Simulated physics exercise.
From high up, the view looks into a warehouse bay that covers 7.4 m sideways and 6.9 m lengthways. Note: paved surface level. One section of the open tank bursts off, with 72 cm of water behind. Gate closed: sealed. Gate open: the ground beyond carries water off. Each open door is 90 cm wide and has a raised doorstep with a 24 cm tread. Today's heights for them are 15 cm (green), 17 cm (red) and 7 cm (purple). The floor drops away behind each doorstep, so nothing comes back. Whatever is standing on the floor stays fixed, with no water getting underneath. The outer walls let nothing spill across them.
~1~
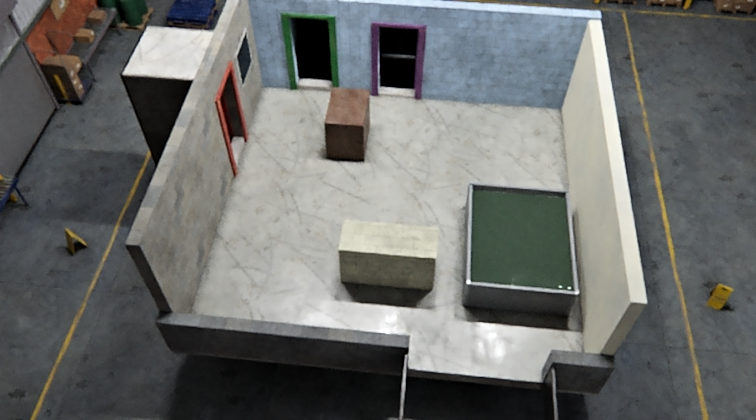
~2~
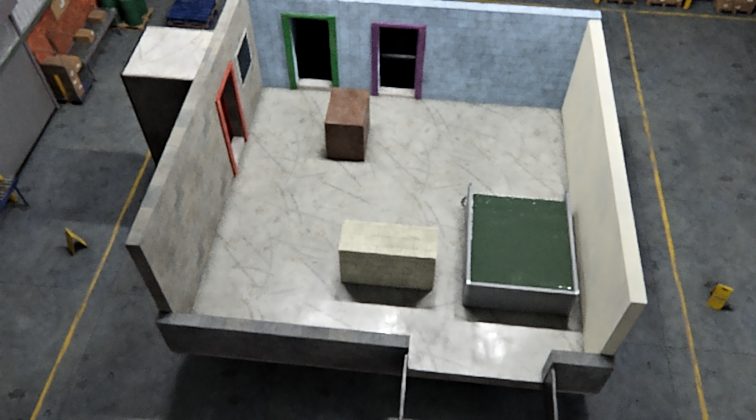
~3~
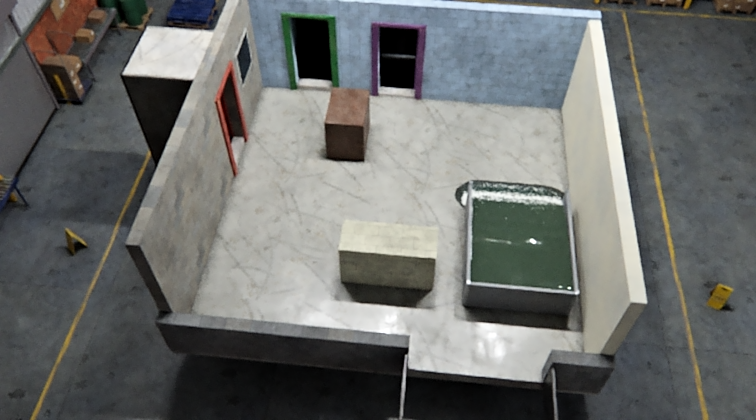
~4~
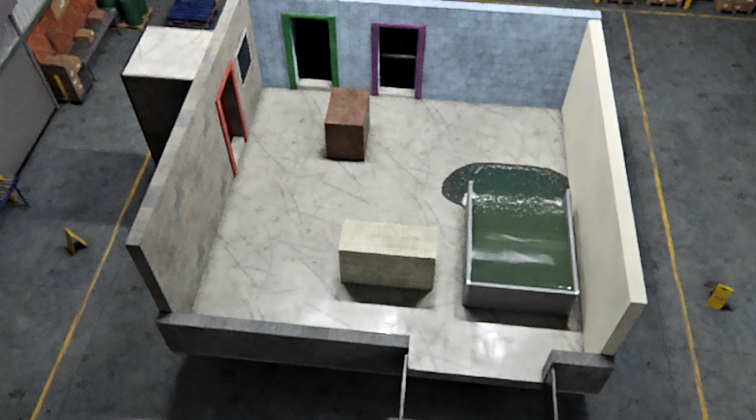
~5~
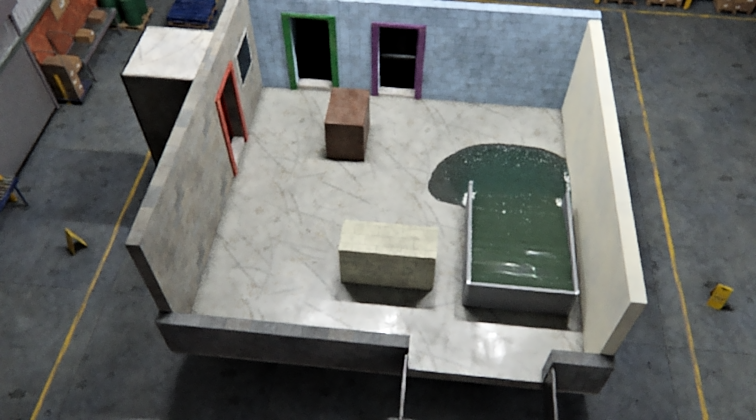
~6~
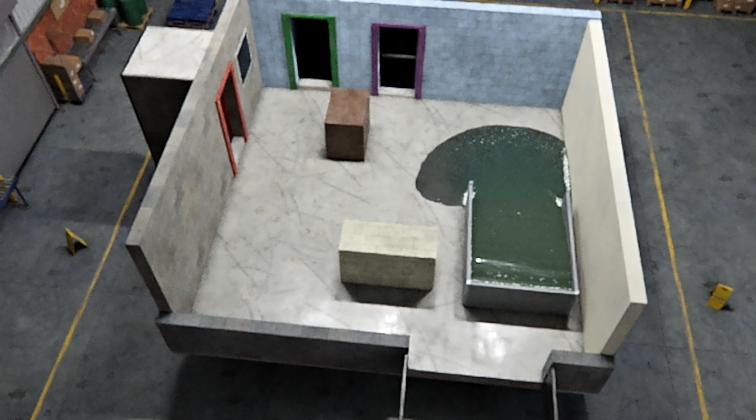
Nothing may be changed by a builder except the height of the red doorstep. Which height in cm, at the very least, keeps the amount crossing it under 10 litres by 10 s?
Close to 7.5 cm is just enough.
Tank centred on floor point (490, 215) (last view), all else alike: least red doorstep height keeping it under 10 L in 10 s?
Close to 7.0 cm would do it.
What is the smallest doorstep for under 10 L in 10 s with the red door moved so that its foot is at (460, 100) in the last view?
29 cm.
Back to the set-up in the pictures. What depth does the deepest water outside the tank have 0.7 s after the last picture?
I'd estimate roughly 48 cm.
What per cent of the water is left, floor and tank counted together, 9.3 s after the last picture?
What remains is some 96 per cent of the water.
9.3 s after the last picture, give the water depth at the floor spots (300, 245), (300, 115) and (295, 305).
Approx. 7 / 8 / 12 cm.
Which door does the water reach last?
The last one is the red door.
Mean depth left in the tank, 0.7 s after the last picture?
I'd put it at some 39 centimetres on average.
Then, 0.7 s after the last picture water covers 25 % of the floor, deepest (48 cm) near (554, 110); it has not reached the red door.
Then, 2.3 s after the last picture water covers 35 % of the floor, deepest (37 cm) near (548, 120); it has not reached the red door.
Then, 9.3 s after the last picture water covers 95 % of the floor, deepest (14 cm) near (269, 267); 6 cm at the red door, 0 litres in over its 17 cm doorstep.
At the red door as built, the water peaked near 11 cm, 4.5 s after the last picture.
Run again over the same 10 s with other heights there, 21 litres in over 6 cm, 2 litres over 9.5 cm. The limit of 10 litres is kept from about 7.5 cm up.
